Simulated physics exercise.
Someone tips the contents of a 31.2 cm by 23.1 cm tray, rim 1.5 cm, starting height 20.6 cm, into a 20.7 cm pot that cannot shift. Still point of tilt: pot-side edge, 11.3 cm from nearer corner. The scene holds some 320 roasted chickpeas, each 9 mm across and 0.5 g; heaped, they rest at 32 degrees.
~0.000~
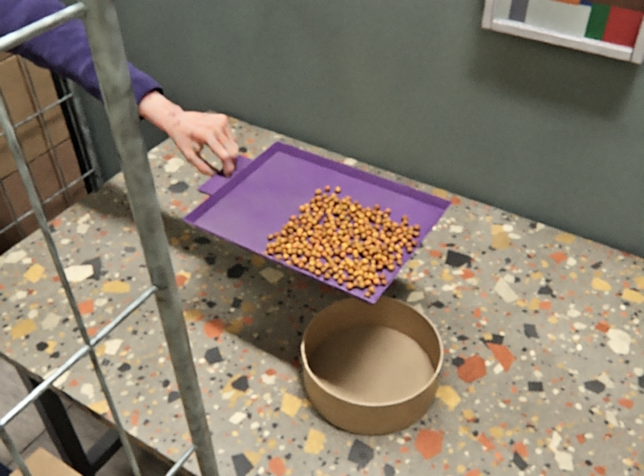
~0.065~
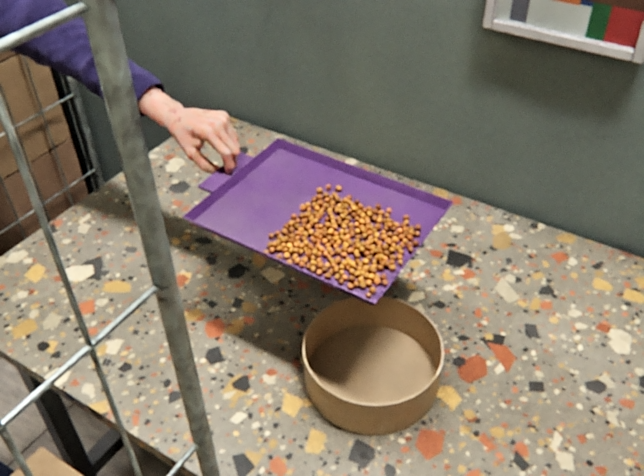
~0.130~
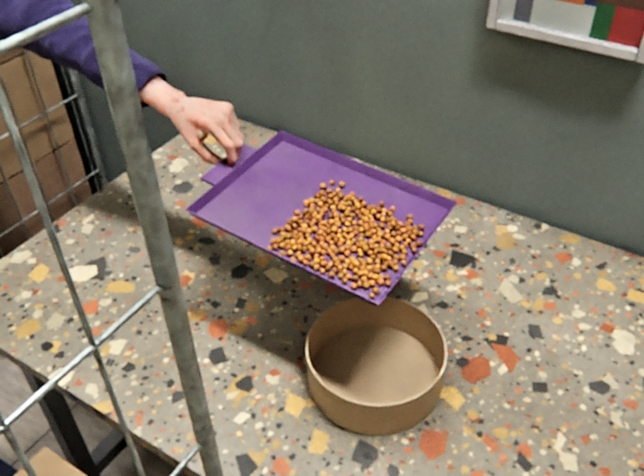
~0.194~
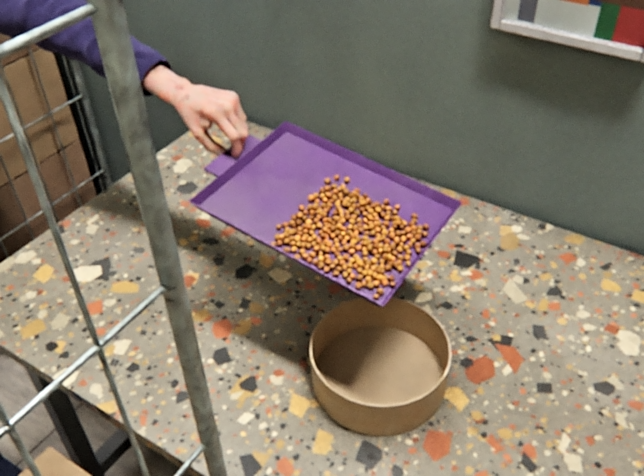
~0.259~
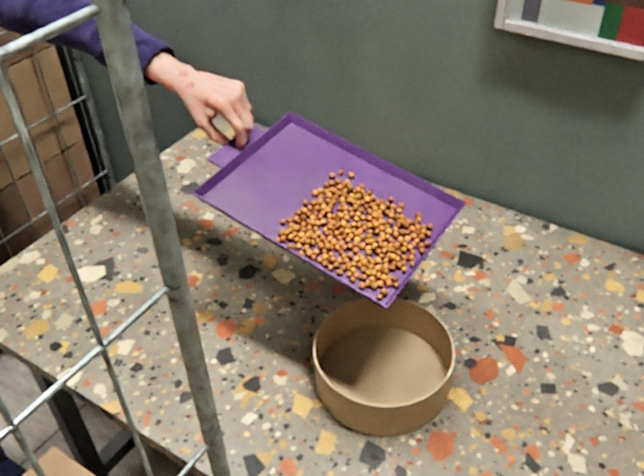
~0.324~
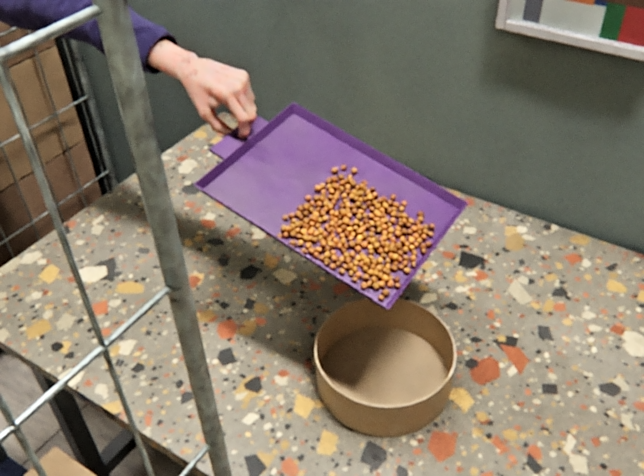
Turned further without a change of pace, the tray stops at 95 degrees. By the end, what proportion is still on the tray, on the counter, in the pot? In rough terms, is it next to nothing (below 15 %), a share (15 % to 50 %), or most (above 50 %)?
Tray: There'll be not much. Counter: There'll be a moderate quantity. Pot: There'll be over half the quantity.
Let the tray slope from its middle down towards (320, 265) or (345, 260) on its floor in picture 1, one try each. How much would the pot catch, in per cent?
I'd put it at about 95 per cent for the first tilt and about 100 per cent for the second.
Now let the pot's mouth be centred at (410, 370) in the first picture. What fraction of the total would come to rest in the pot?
Estimate: ~ 85 %.
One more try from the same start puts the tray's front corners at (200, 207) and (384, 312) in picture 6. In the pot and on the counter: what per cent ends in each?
Pot 100; counter 0.
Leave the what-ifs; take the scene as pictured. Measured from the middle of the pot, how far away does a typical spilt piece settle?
Some 16 centimetres.
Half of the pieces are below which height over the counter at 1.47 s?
Roughly 12 centimetres.
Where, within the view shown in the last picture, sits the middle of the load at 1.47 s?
Look about (424, 323) in the last view.
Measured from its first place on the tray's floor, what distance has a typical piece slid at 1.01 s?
Some 4 cm.
After 1.01 s, tilt 52 degrees; the tray holds 100 %, the pot 0 %.
After 1.47 s, tilt 77 degrees; the tray holds 40 %, the pot 35 %.
After 2.01 s, tilt 95 degrees; the tray holds 0 %, the pot 75 %.
In the end, at 2.4 s, tray 0 %, counter 25 %, pot 75 %.
